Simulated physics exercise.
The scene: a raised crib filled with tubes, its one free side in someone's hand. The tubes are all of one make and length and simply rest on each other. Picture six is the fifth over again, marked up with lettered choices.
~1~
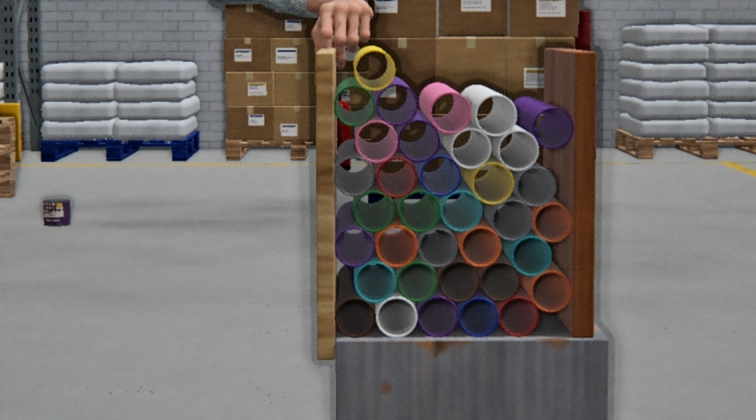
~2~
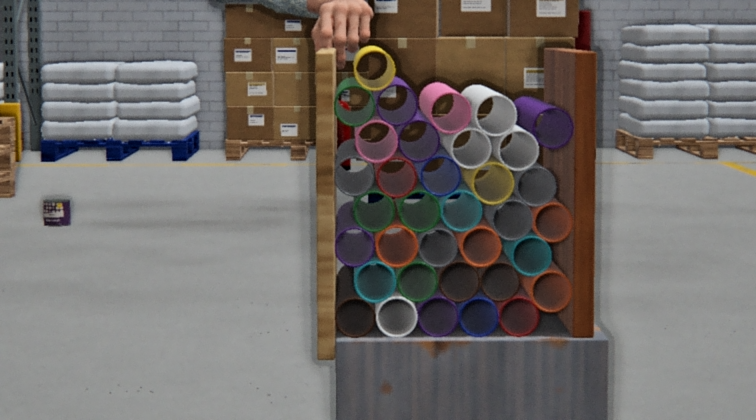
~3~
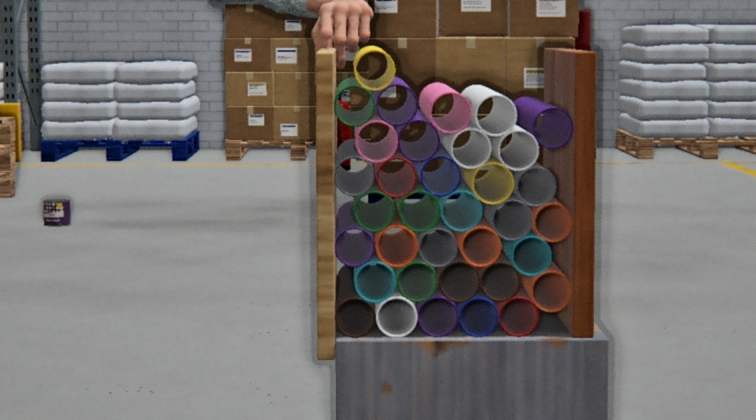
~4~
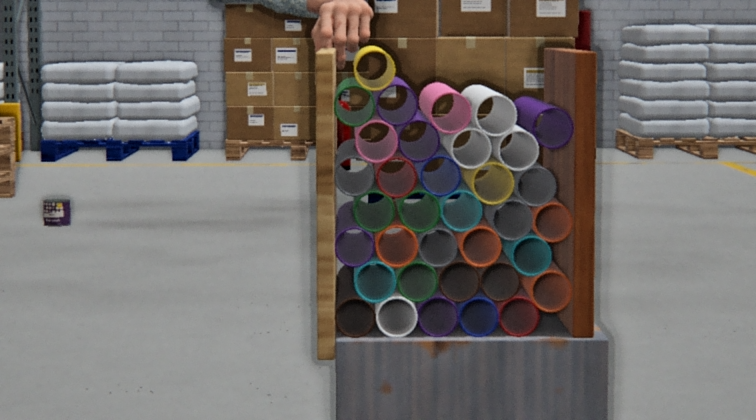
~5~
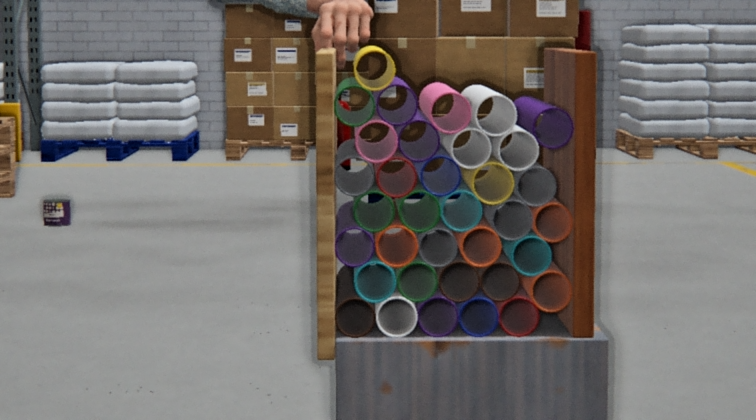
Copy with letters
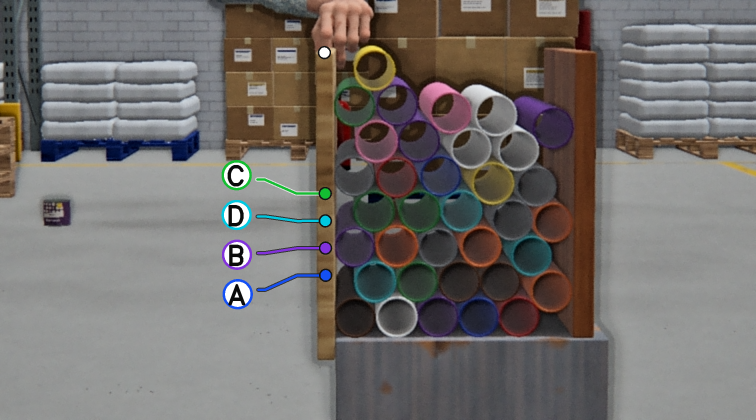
A hand rests atop the left side board of a crib of colourful tubes, nothing moving.
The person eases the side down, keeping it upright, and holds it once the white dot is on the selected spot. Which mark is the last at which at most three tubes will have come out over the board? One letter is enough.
Lower it to C and no more.
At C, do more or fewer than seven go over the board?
Fewer than seven.
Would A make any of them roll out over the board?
At A: Yes.
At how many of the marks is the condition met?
One of them.
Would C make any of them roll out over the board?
Yes, at C.
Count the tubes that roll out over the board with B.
With B, five.
On the marked copy, A at (326, 275); B at (326, 248); C at (325, 194); D at (325, 221); the white dot at (324, 53).
Taking C. A third of the way, top of the board (333, 117).
Two thirds of the way, top of the board (334, 190).
When it is over, top of the board (334, 193), two out over the board.
As for the rest, A more than three out over the board; B more than three out over the board; D more than three out over the board.
